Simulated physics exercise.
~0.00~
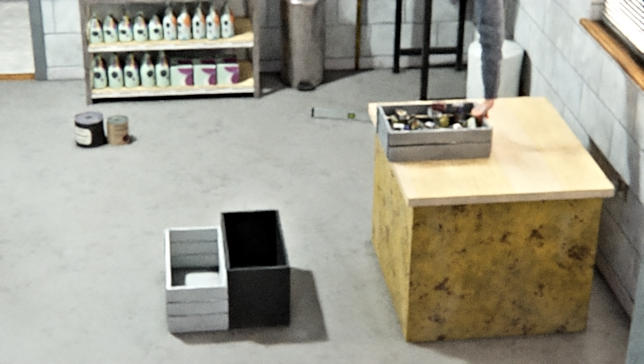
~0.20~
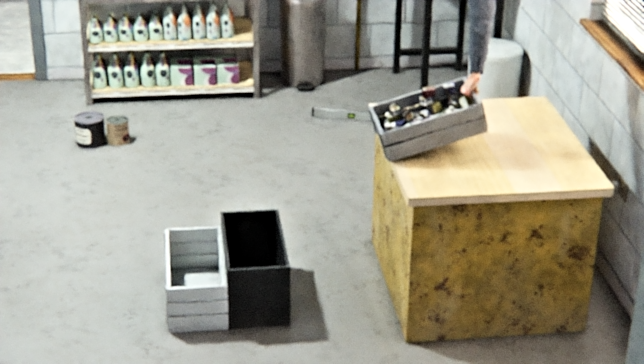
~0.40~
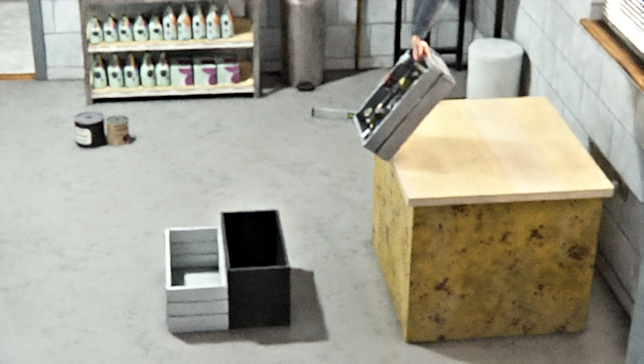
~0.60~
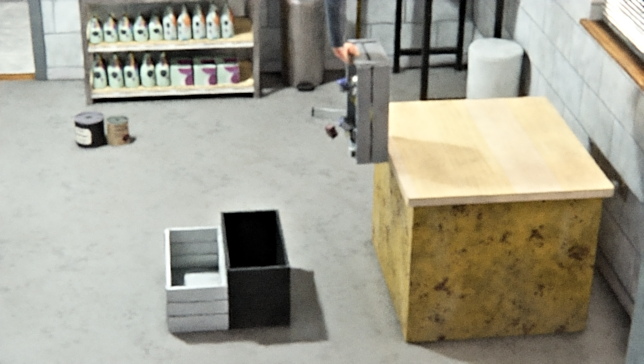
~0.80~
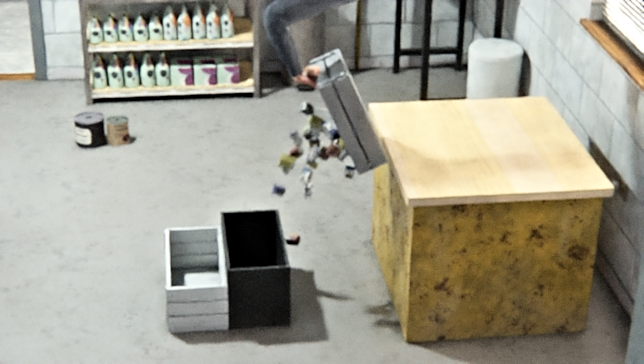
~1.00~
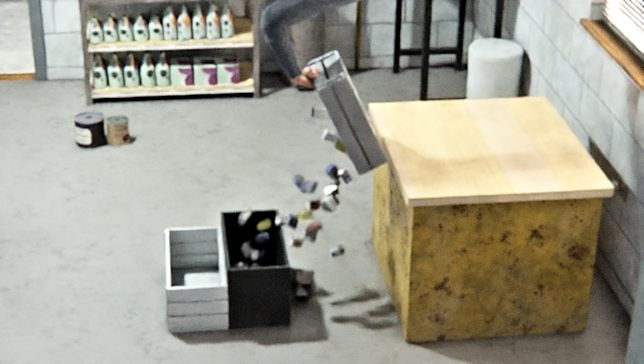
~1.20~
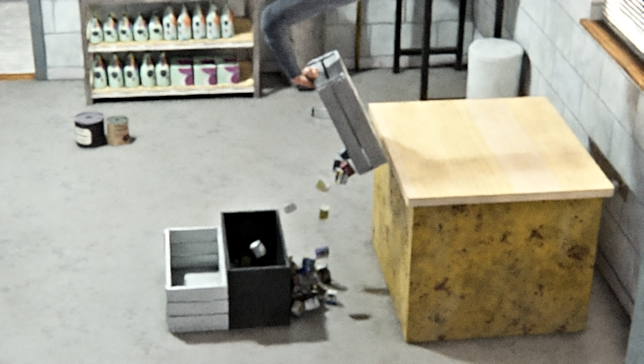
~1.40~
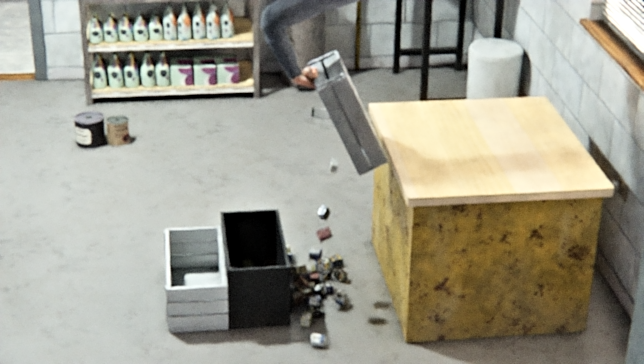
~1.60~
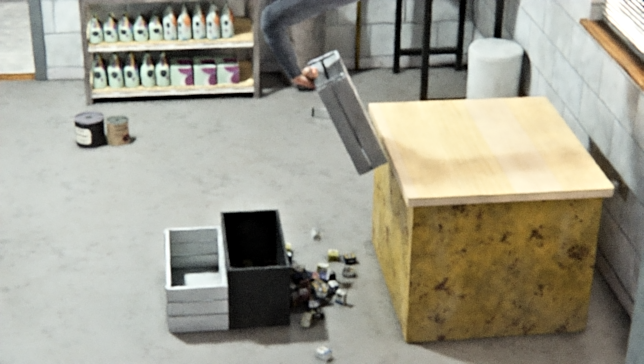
A hand tipped a grey crate of small cartons off the wooden-topped bench until it hung steeply over the edge, spilling everything toward an open black box; some dropped inside, but most ended up heaped on the floor just right of it.
